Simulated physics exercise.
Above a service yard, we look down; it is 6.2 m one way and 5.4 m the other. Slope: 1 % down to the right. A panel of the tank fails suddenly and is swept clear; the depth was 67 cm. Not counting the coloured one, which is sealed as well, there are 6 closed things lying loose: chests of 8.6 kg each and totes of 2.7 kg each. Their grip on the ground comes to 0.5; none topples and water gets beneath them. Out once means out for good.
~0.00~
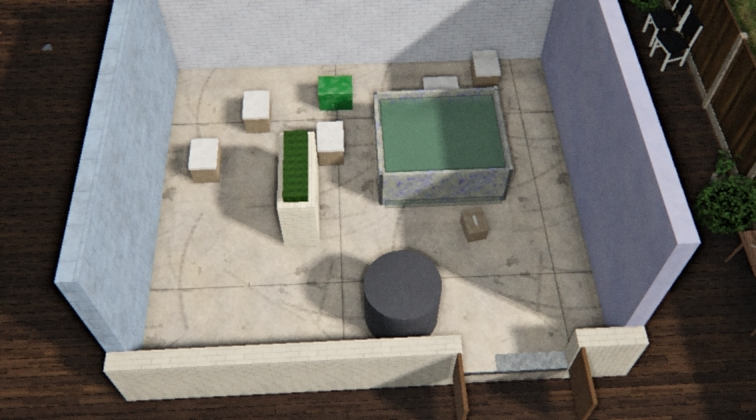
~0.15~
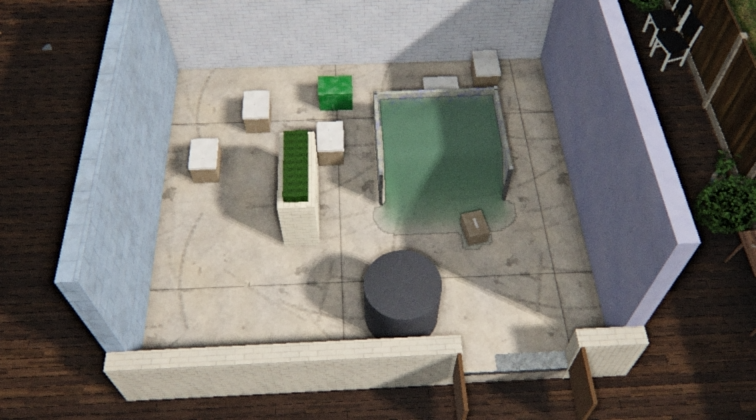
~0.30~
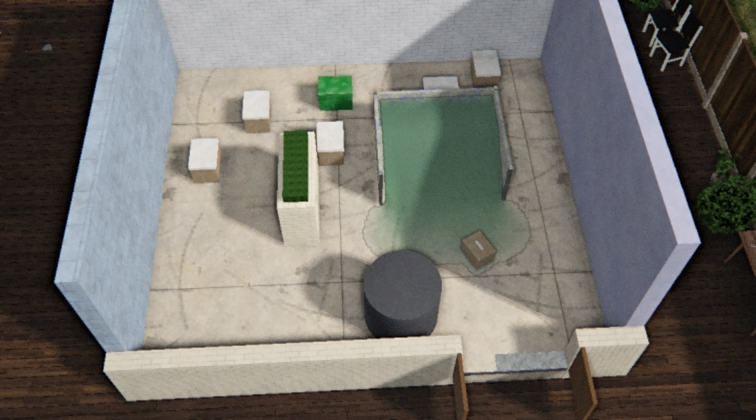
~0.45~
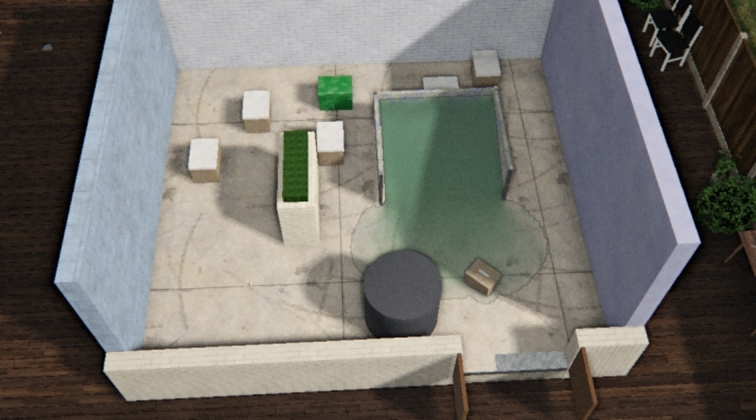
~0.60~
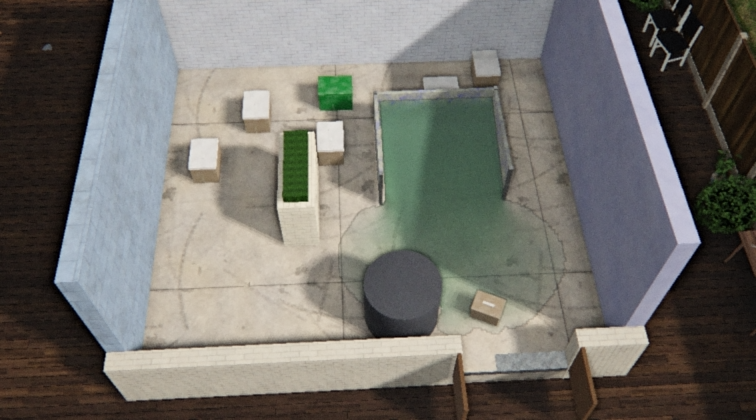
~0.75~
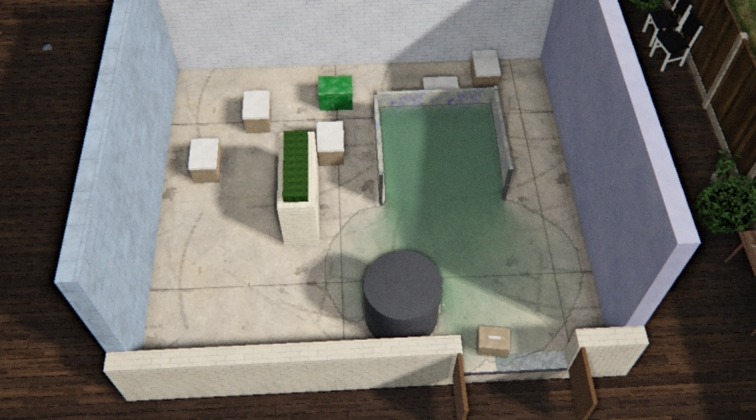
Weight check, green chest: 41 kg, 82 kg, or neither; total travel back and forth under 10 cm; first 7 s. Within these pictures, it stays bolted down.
I'd wager even the lighter one passes.
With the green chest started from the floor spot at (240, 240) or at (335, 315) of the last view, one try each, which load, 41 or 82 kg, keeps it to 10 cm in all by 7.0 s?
In turn: The lighter suffices; the lighter suffices.
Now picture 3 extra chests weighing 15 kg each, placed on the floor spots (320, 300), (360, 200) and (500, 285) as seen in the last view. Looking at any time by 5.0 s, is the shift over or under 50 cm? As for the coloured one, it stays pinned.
One after another they come out beyond the mark, within the mark, beyond the mark.
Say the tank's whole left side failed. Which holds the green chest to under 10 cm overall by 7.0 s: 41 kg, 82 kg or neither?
Under that change, the first option suffices.
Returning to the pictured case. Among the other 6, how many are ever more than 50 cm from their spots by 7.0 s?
The answer here is 1.
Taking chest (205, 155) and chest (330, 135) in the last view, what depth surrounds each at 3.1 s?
Some 0 cm at the first, some 0 cm at the second.
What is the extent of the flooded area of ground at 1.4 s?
Flooded: Near 12 m2.
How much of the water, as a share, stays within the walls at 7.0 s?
About 50 in a hundred parts of the water.
After 1.4 s the green chest would be 0 cm from its start with 41 kg and 0 cm from its start with 82 kg; 0 cm of water round it then.
After 3.1 s the green chest would be 0 cm from its start with 41 kg and 0 cm from its start with 82 kg; 0 cm of water round it then.
After 4.9 s the green chest would be 0 cm from its start with 41 kg and 0 cm from its start with 82 kg; 0 cm of water round it then.
After 7.0 s the green chest would be 0 cm from its start with 41 kg and 0 cm from its start with 82 kg; 2 cm of water round it then.
